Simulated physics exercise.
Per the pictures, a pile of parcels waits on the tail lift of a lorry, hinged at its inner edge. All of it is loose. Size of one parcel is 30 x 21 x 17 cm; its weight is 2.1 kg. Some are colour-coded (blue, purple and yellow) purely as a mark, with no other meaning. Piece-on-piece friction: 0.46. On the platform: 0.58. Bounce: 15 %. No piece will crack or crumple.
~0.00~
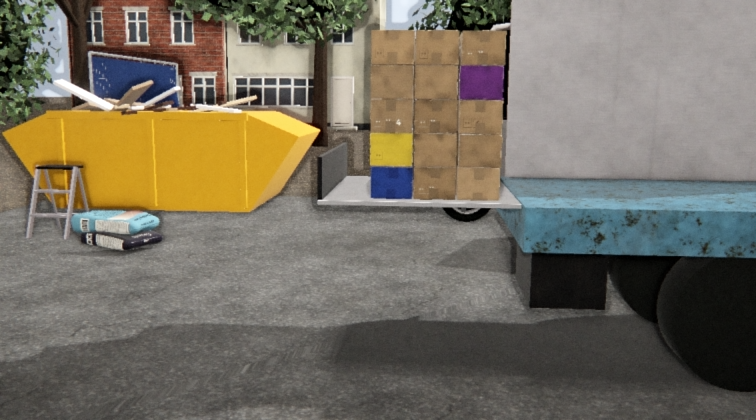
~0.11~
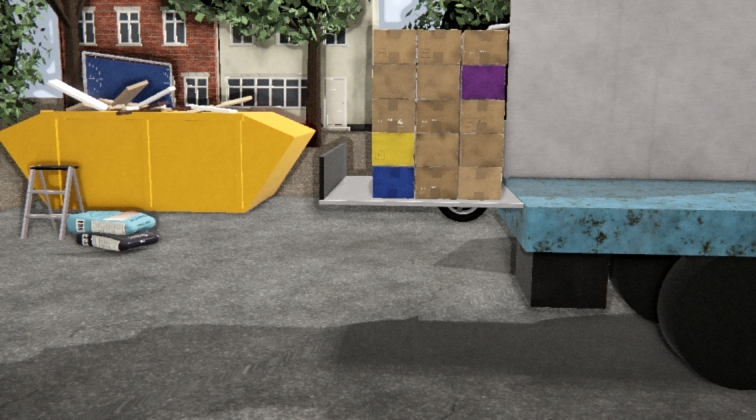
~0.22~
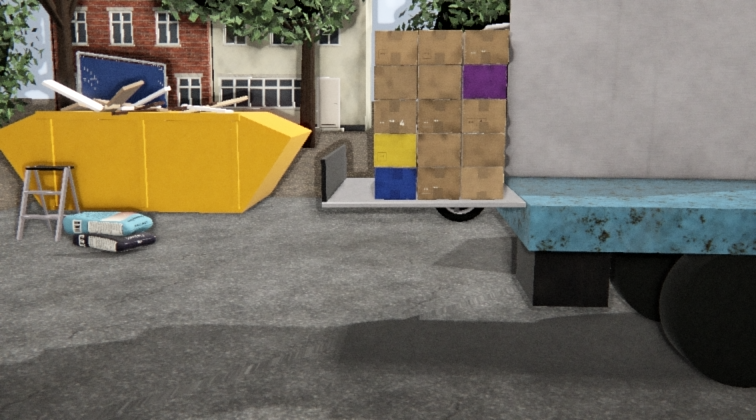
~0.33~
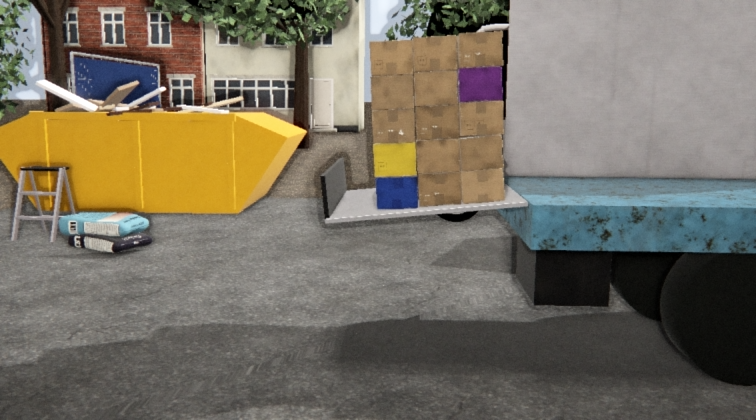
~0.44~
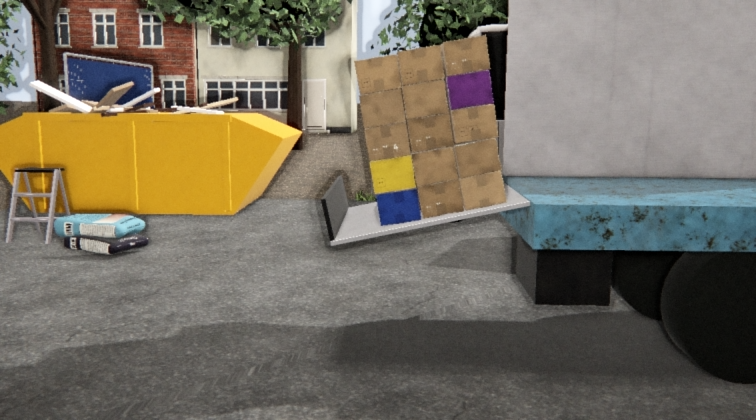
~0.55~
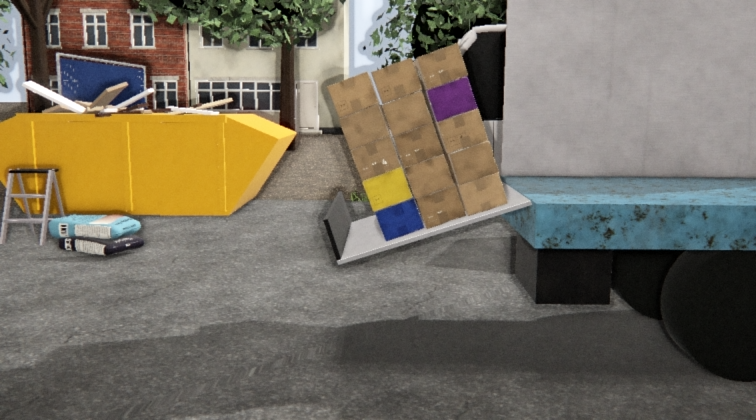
A stack of cardboard boxes, with one purple, one yellow and one blue, sat still on a lorry's tail lift, then leaned left as the platform's outer end tilted steadily downward beside a yellow skip.
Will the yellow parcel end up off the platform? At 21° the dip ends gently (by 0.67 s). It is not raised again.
Safe.
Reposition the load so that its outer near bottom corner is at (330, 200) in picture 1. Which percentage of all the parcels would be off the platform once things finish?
It would come to 40 percent.
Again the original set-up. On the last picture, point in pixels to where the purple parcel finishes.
At about (391, 139).
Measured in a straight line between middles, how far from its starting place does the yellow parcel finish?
Start and end are some 40 cm apart.
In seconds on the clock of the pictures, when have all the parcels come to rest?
At around 2.0 s.
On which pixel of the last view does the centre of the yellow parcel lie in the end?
In the final picture it sits close to (351, 212).
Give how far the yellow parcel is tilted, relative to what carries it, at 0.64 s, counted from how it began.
Measured against how it began, the tilt is near 10 degrees.
By 0.64 s, slope 21°; none of the 51 parcels off the platform, 47 disturbed; yellow parcel tilted 11°; blue parcel tilted 11°.
By 0.80 s, slope 21°; 7 of the 51 parcels off the platform; yellow parcel tilted 36°; blue parcel tilted 36°.
By 1.14 s, slope 21°; 20 of the 51 parcels off the platform; yellow parcel tilted 38°; purple parcel tilted 38°, 7 cm lower.
When it is over (2.0 s), slope 21°; 20 of the 51 parcels off the platform; yellow parcel tilted 38°; purple parcel tilted 38°, 7 cm lower; blue parcel tilted 37°. In pixels of the last frame, middles, yellow parcel near (351, 212), purple parcel near (391, 139).
